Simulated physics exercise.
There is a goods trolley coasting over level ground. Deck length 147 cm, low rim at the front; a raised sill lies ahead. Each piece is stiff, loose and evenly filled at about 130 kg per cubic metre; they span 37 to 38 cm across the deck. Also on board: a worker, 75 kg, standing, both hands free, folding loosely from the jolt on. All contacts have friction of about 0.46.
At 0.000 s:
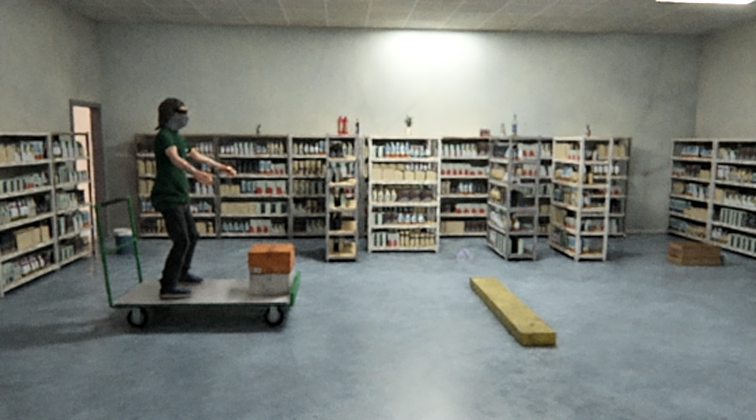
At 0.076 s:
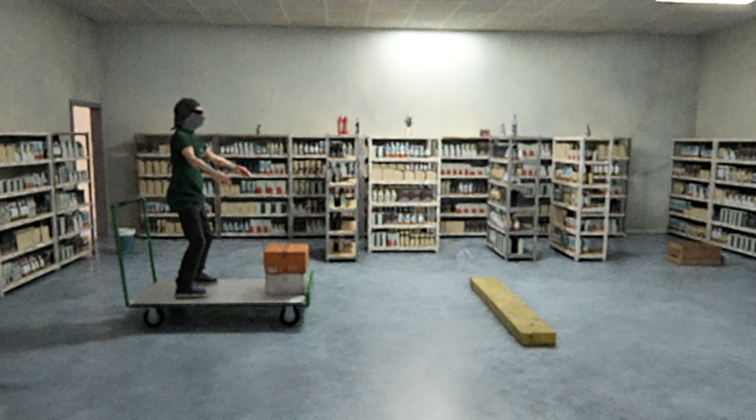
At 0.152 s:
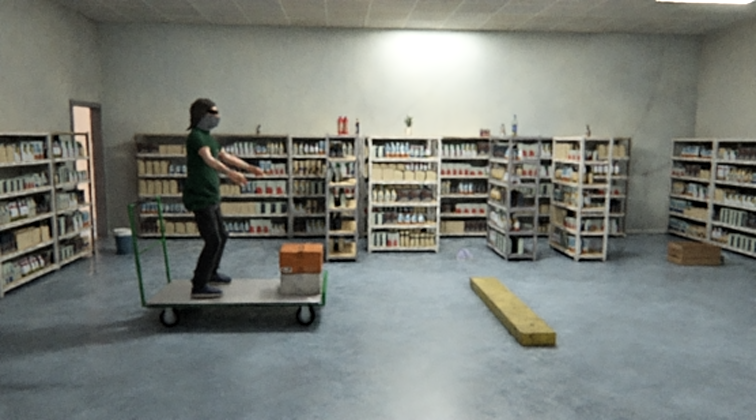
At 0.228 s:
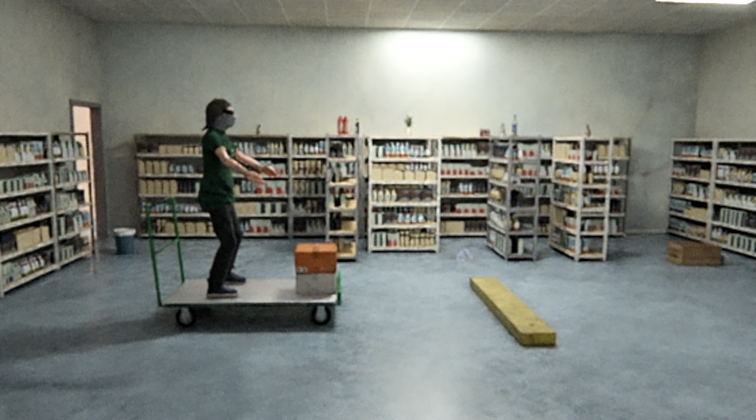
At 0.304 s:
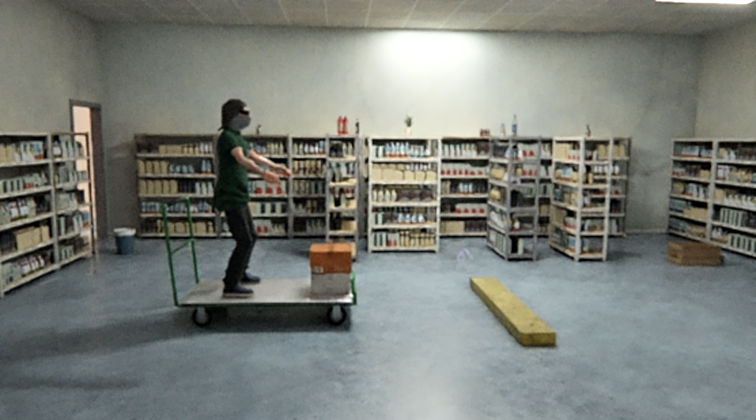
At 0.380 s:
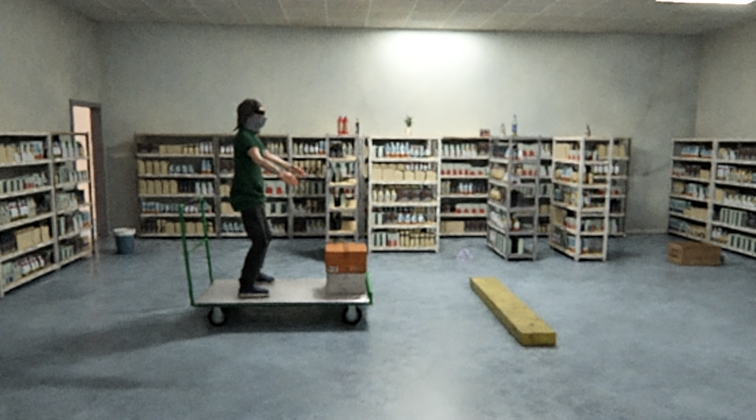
In the video, a person in a green top and dark eyewear stands with arms extended forward on a flat trolley carrying an orange box atop a white one, as it rolls steadily right across a shelf-lined room containing a yellow beam.
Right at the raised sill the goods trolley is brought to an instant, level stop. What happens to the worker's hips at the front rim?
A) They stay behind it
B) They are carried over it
Answer: A.
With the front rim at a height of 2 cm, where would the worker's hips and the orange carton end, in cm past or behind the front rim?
With that rim, the hips stay 20 cm behind and orange finishes 70 cm past.
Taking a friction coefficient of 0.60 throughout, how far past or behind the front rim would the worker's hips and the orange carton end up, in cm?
So the hips stay 20 behind while the orange load ends up 60 past the front rim.
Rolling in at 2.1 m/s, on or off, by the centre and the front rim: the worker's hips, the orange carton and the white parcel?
Hips: Kept; orange: Lost; white: Kept.
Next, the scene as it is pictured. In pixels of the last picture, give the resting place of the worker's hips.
End point: About (478, 256) px.
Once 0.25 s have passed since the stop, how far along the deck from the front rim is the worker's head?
About 60 cm behind the front rim.
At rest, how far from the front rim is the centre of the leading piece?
70 cm past the rim.
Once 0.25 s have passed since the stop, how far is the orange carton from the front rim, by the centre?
Its centre is around 10 cm past the front rim.
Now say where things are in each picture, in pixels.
Hips (171, 196), white parcel (272, 279), rim corner (292, 302); 190 cm short of the stop, in the first picture.
Hips (186, 196), white parcel (287, 279), rim corner (308, 302); 177 cm short of the stop, in the second picture.
Hips (202, 196), white parcel (302, 279), rim corner (324, 302); 163 cm short of the stop, in the third picture.
Hips (217, 196), white parcel (316, 279), rim corner (340, 301); 150 cm short of the stop, in the fourth picture.
Hips (232, 196), white parcel (331, 279), rim corner (355, 301); 136 cm short of the stop, in the fifth picture.
Hips (248, 196), white parcel (346, 279), rim corner (371, 301); 123 cm short of the stop. Speed about 1.8 m/s, in the sixth picture.
Impact comes at 1.08 s.
After 1.63 s the worker's hips are 50 cm behind the rim, near (449, 242) in the last picture's view.
After 2.08 s the worker's hips are 24 cm behind the rim, near (477, 256) in the last picture's view.
At rest, 2.4 s, past the rim, orange carton; behind it, white parcel and the worker's hips.
